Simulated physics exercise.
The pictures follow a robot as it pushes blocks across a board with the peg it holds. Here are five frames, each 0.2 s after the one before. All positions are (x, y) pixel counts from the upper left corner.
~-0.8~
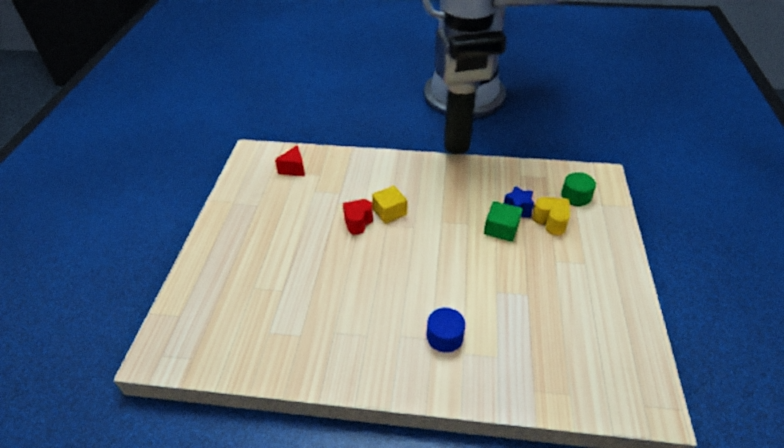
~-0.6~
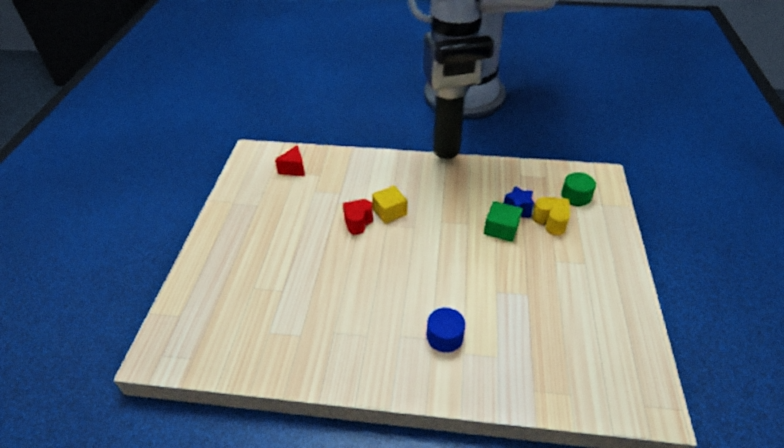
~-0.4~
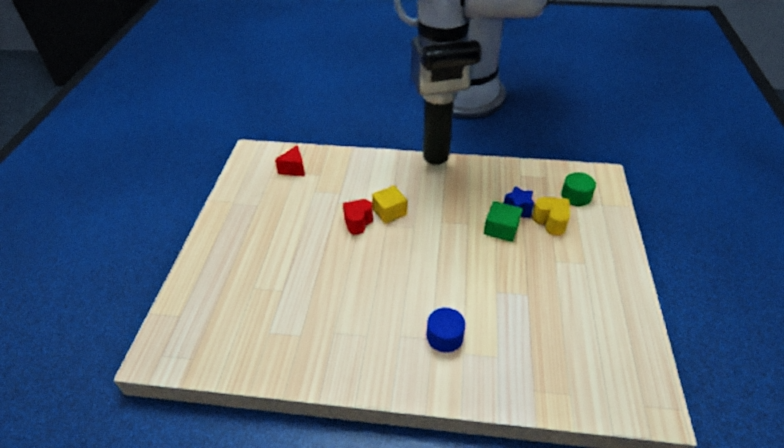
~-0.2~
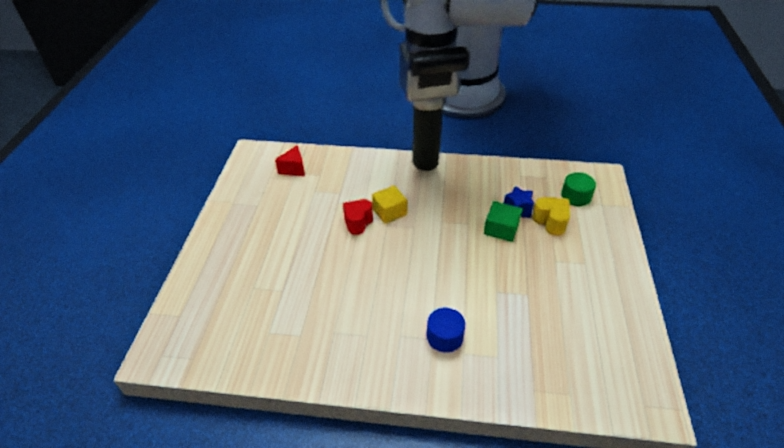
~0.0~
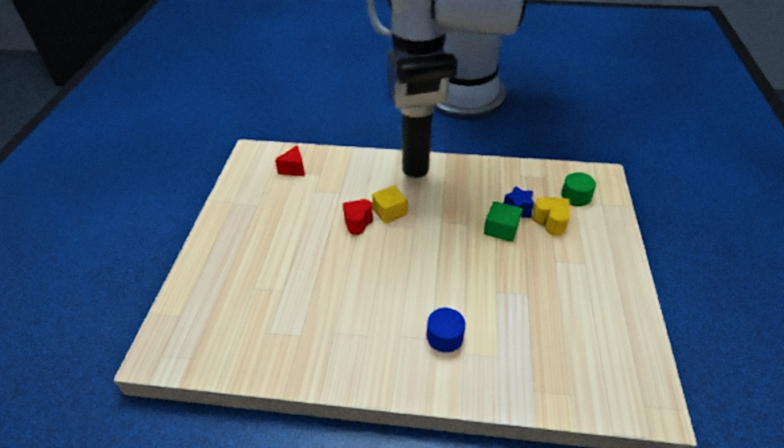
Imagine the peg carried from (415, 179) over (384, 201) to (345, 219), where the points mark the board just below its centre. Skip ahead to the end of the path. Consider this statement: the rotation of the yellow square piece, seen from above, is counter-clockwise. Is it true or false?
It is true.
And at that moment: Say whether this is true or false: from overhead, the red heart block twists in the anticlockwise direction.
False.
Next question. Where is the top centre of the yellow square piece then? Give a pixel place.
The middle of its upper face should be somewhere near (376, 214).
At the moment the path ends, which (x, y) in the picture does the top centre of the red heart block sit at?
Its top centre lands on (341, 223).
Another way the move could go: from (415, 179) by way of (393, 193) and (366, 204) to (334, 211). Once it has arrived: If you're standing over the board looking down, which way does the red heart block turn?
The sense of turning is clockwise.
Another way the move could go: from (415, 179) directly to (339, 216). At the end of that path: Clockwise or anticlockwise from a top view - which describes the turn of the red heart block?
It turns round anticlockwise.
What follows on the original path. One third of the way, peg (396, 185); yellow square piece (387, 200).
Two thirds of the way, peg (371, 199); red heart block (347, 218), turned 45° clockwise; yellow square piece (378, 212), turned 65° anticlockwise.
At the end, peg (344, 210); red heart block (341, 223), turned 20° clockwise; yellow square piece (376, 214), turned 85° anticlockwise.
